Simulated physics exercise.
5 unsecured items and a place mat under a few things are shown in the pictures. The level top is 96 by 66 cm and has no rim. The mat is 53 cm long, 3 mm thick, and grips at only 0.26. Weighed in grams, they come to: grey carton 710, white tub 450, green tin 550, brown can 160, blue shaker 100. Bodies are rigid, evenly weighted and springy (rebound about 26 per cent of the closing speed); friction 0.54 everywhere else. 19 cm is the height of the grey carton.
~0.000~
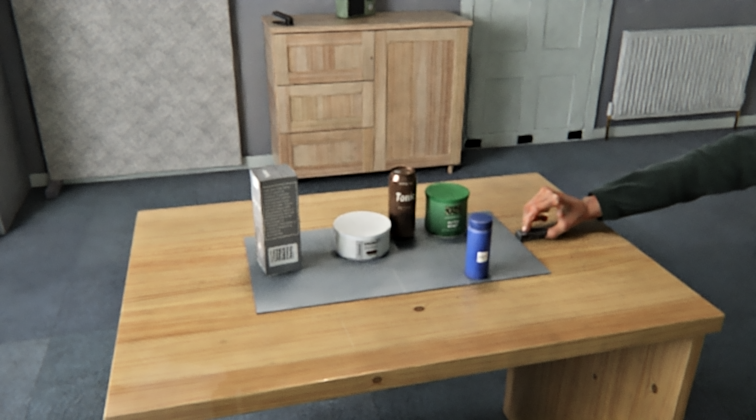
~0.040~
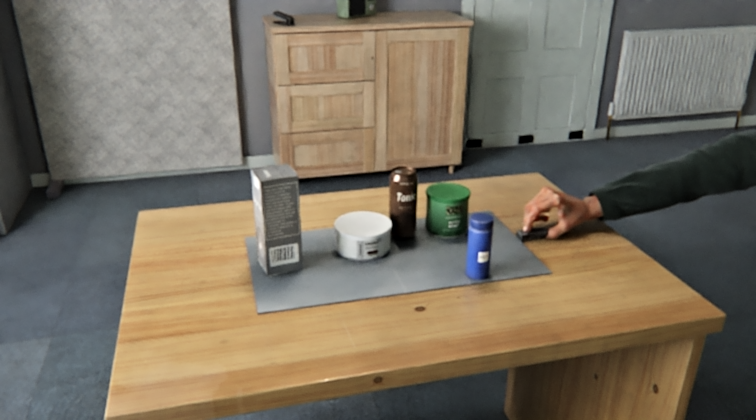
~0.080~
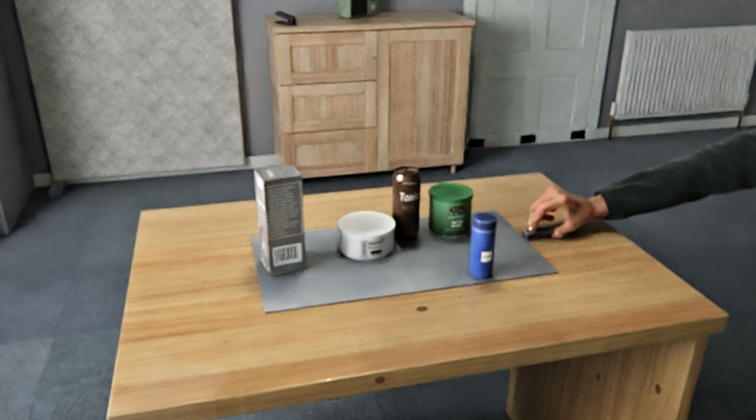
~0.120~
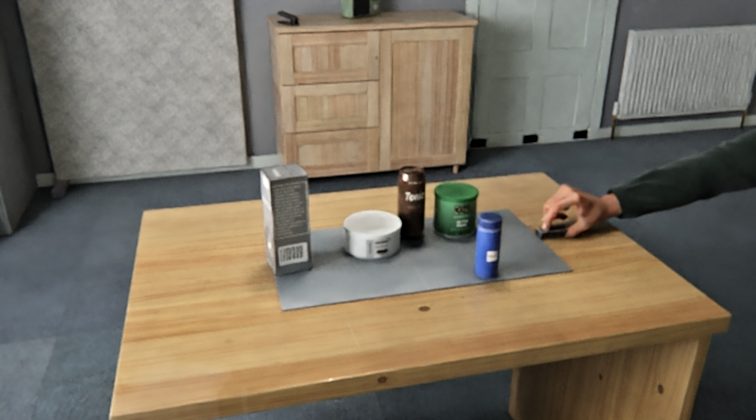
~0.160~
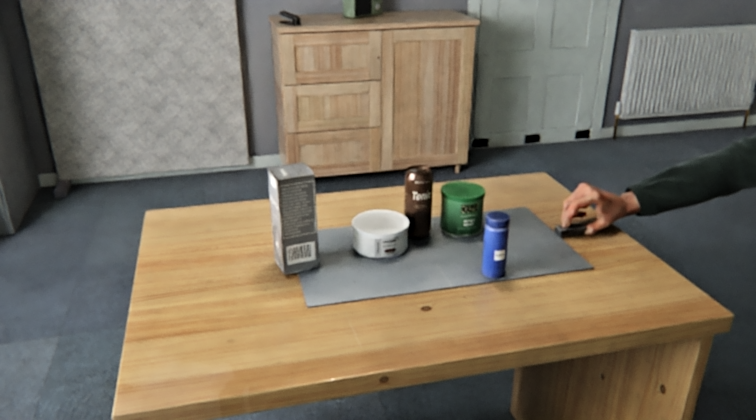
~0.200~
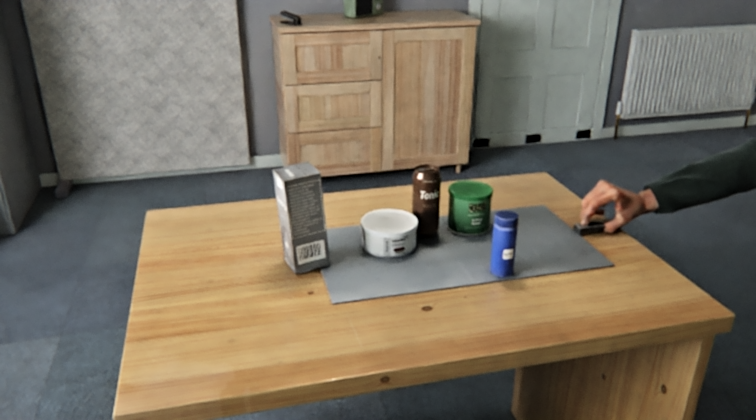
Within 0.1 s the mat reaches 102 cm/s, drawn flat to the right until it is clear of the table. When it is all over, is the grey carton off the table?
Result: The grey carton keeps its place on the table.
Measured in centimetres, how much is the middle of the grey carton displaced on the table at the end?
It ends about 4 centimetres from where it started.
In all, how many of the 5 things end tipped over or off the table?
4.
By 0.40 s, mat out by 32 cm; grey carton tilted 4° near (312, 217); white tub 18 cm from its spot; brown can 17 cm from its spot.
By 0.70 s, mat out by 62 cm; green tin, brown can and blue shaker now off the table; grey carton 4 cm from its spot near (308, 218); white tub 48 cm from its spot.
By 0.80 s, mat out by 72 cm; white tub now off the table; grey carton 4 cm from its spot near (308, 218).
By 1.10 s, mat out by 94 cm; grey carton 4 cm from its spot near (308, 218).
When it is over (1.7 s), off the table, white tub, green tin, brown can and blue shaker; grey carton within 6 cm of the start. End places, in pixels of the last picture, grey carton near (308, 218).
